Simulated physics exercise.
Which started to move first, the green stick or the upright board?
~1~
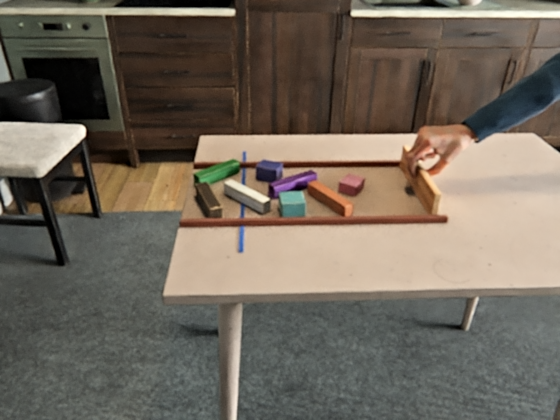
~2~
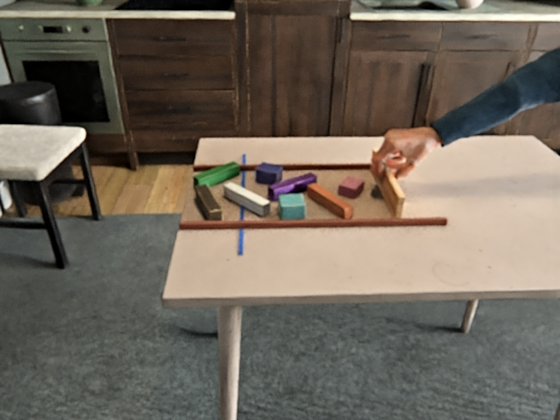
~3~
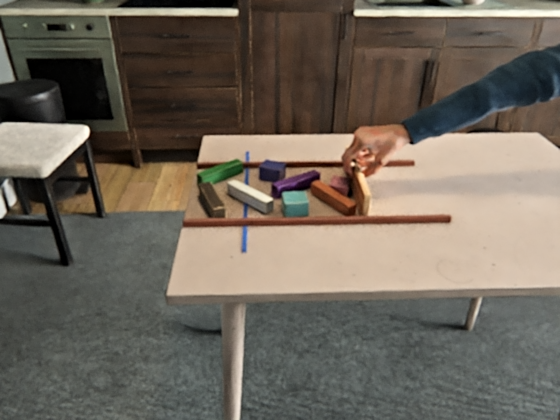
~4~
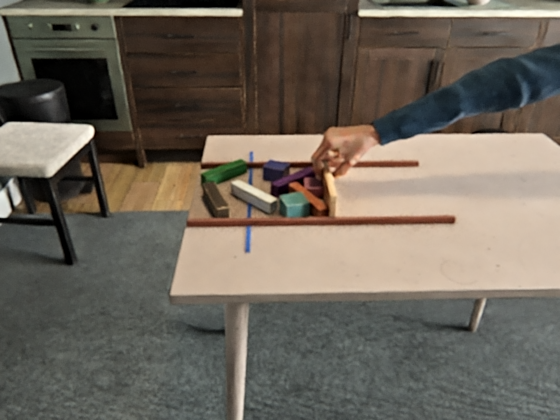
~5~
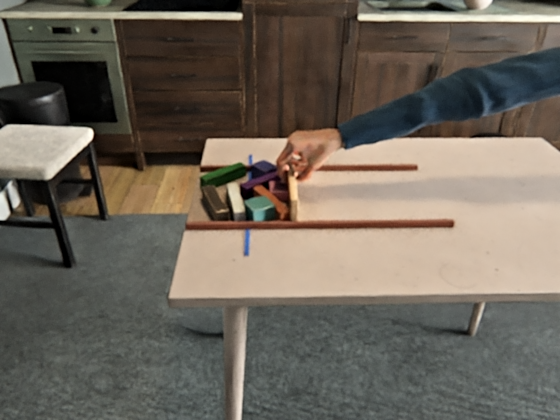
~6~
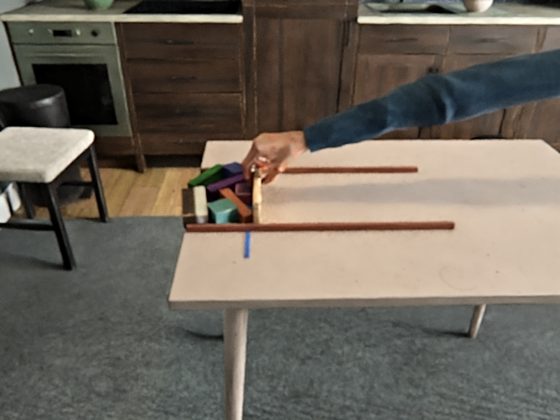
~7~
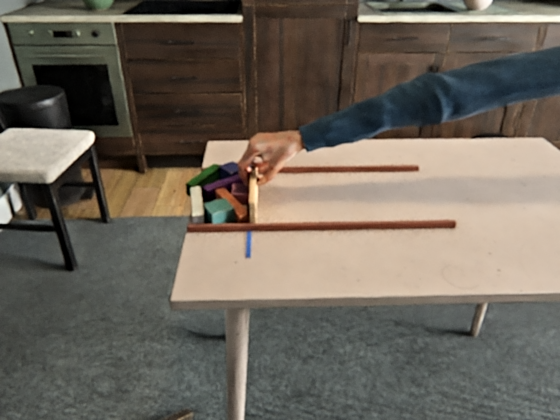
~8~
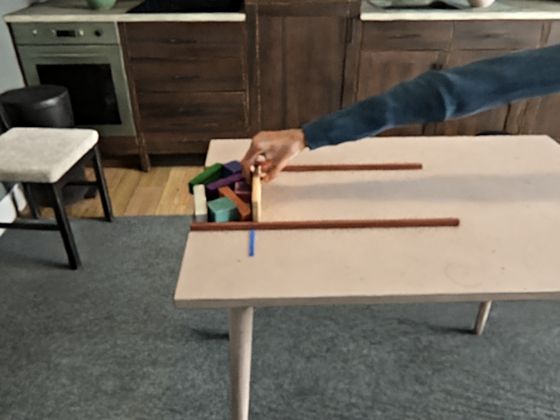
The upright board started to move first, sliding left in the hand while the green stick still lay in its place near the far rail. The green stick only shifted later, once the blocks had bunched up.
